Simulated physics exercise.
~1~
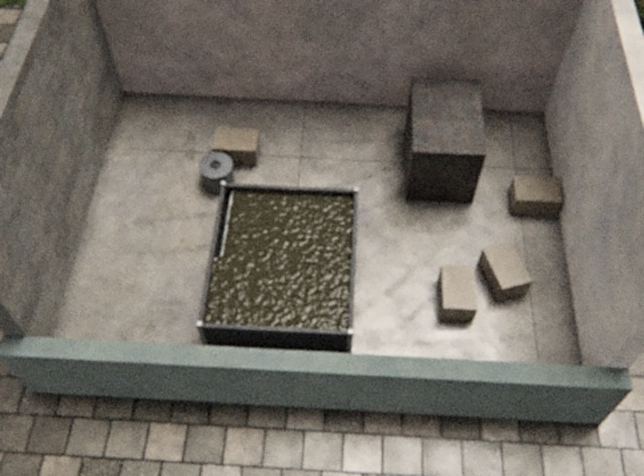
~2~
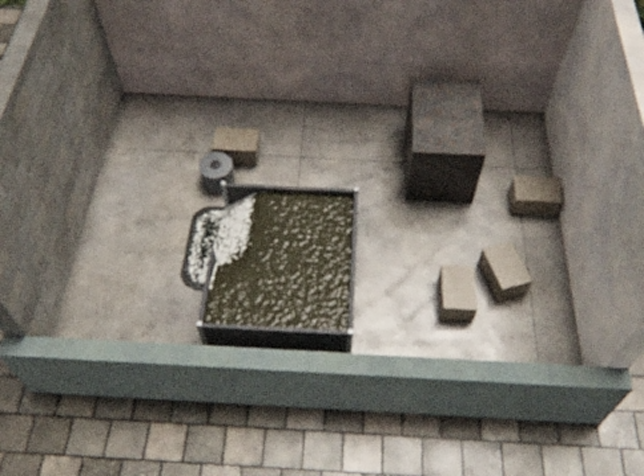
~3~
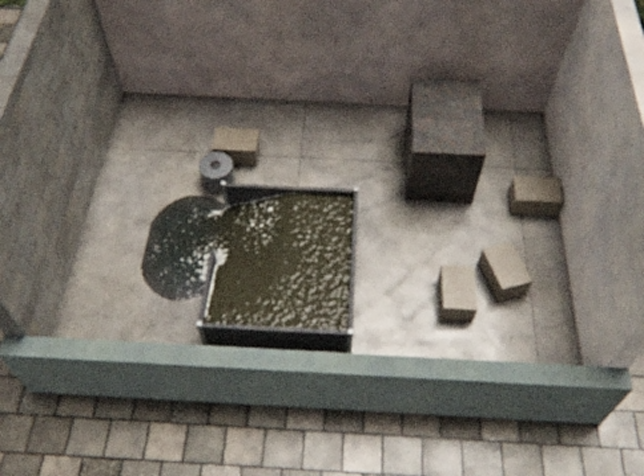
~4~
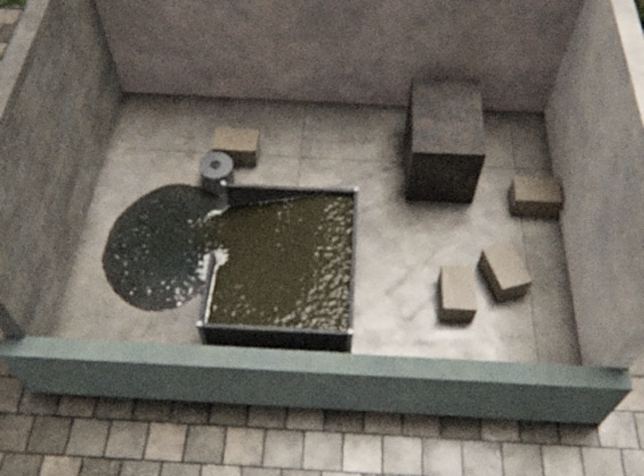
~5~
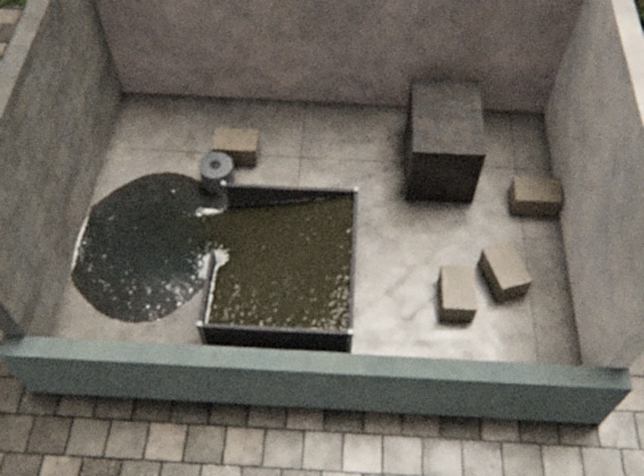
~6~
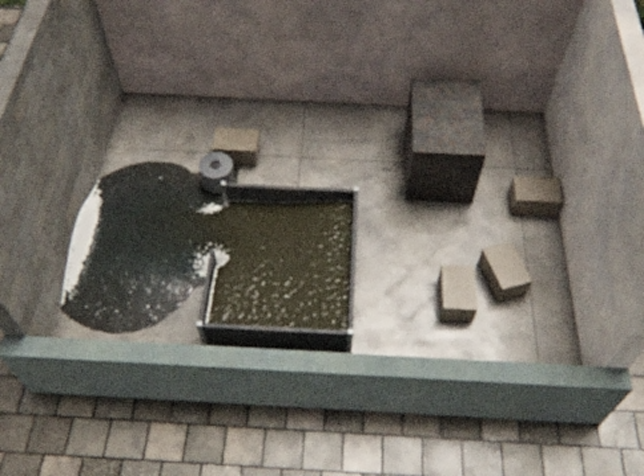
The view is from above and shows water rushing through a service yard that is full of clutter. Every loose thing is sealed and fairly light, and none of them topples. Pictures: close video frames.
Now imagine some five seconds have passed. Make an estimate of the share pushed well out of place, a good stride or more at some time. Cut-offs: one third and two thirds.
Under one third.
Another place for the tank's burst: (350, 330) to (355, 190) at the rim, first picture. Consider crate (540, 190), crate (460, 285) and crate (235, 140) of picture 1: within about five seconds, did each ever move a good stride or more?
Each in turn, ends up that far off, ends up that far off, never travels that far.
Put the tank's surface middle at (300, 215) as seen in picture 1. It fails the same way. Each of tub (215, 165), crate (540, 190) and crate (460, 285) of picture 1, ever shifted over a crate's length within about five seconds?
Result per object - went far, stayed close, stayed close.
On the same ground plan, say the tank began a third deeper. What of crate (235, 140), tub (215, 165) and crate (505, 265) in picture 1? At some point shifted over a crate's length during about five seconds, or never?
Note, listed order: Covered it / didn't cover it / didn't cover it.
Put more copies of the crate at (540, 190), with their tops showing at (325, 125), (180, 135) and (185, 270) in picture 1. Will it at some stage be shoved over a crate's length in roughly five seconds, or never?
One after the other: Swept aside, moved that far, yes.
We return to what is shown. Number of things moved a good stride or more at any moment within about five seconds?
The total is 0.
A moment on, 0 of 5 are well off their spots; 0 afloat.
Next, 0 of 5 are well off their spots; 0 afloat.
Later, 0 of 5 are well off their spots; 0 afloat.
In the end, 0 of 5 are well off their spots, and 0 have been at some point; 0 afloat.
